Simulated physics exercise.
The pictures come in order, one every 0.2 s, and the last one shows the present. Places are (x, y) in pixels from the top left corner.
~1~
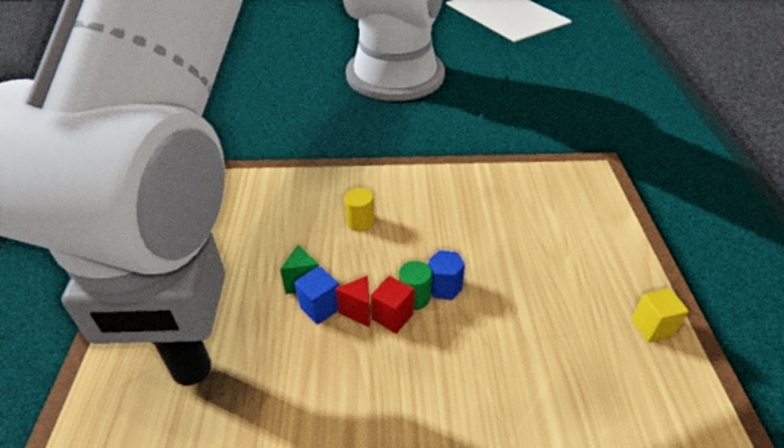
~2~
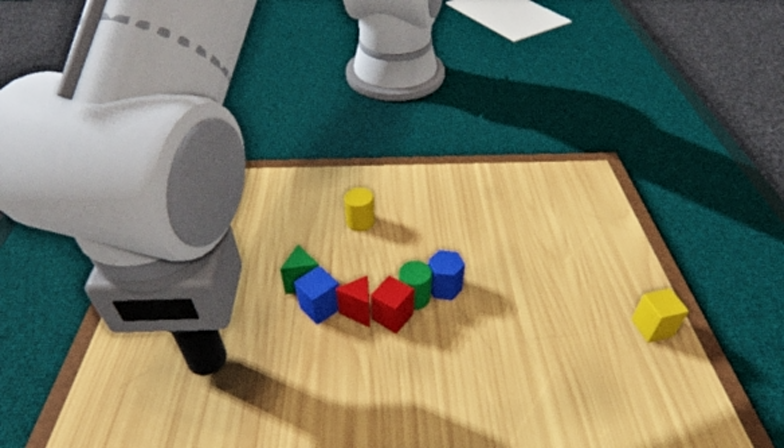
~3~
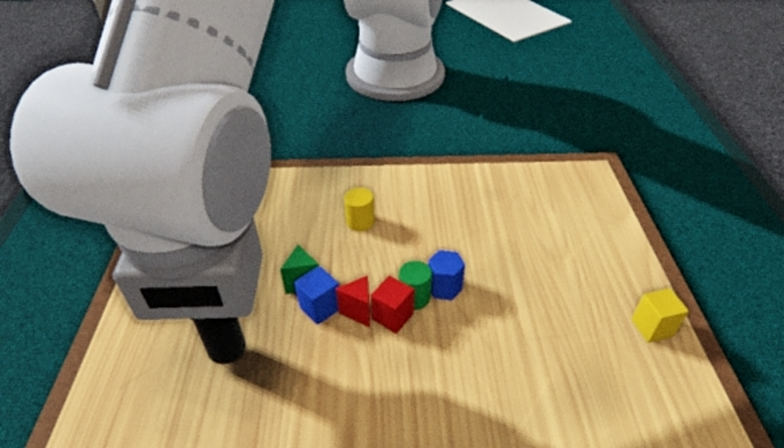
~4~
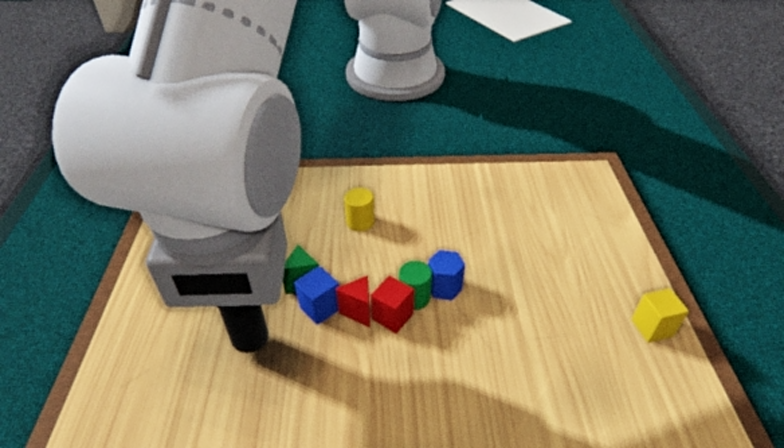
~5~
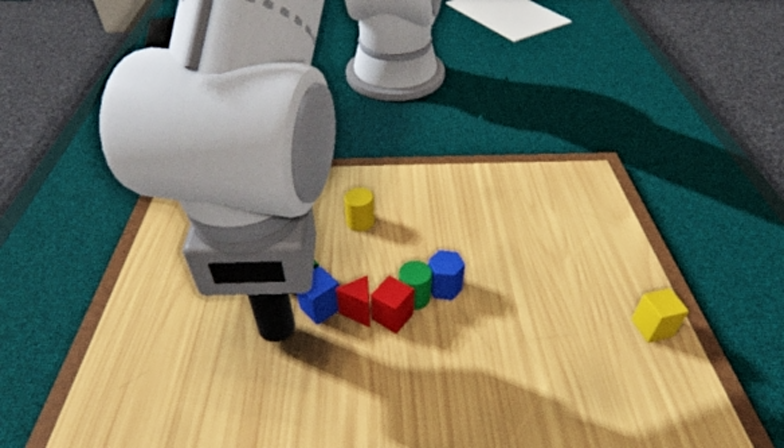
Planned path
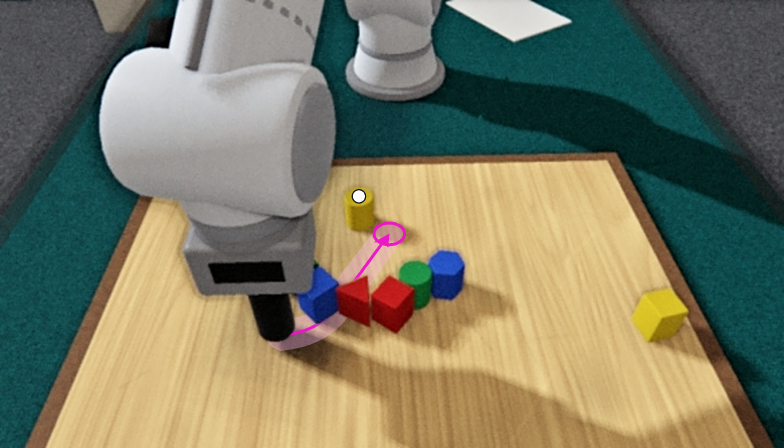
A white robot arm with a black rod at its tip glides steadily rightward and slightly away across a pale wooden board on a green surface, seen from above by a still camera. Green, blue and red blocks sit in a curved row mid-board, with a yellow cylinder behind and a yellow block far right. The arm moves in front of the green triangular block, and every block stays still.
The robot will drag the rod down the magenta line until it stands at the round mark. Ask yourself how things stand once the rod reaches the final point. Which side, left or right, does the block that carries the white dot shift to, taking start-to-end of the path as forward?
It goes toward the left-hand side.
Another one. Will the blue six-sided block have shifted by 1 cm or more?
Short answer: No.
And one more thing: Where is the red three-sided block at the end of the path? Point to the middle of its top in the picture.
Most likely (372, 271).
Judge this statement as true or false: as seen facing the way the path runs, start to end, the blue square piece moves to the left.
True
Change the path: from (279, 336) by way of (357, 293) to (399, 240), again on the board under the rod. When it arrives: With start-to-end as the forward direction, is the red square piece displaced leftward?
It seems not.
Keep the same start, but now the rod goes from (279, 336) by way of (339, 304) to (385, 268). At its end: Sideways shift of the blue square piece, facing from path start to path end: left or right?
It goes toward the left-hand side.
Path on the board, from (279, 336) via (333, 310) and (363, 269), ending at (389, 234); the dot is on the yellow cylinder.
The first path, step by step. One third of the way, rod at (333, 301); blue square piece at (339, 258), turned 35° anticlockwise; red three-sided block at (364, 285), turned 35° clockwise.
Two thirds of the way, rod at (363, 260); blue square piece at (354, 221), turned 75° anticlockwise; red three-sided block at (372, 271), turned 95° clockwise.
At the end, rod at (389, 225); green three-sided block in place; blue square piece at (355, 207), turned 110° anticlockwise; red three-sided block at (372, 271), turned 95° clockwise; yellow cylinder at (355, 185); blue six-sided block in place.
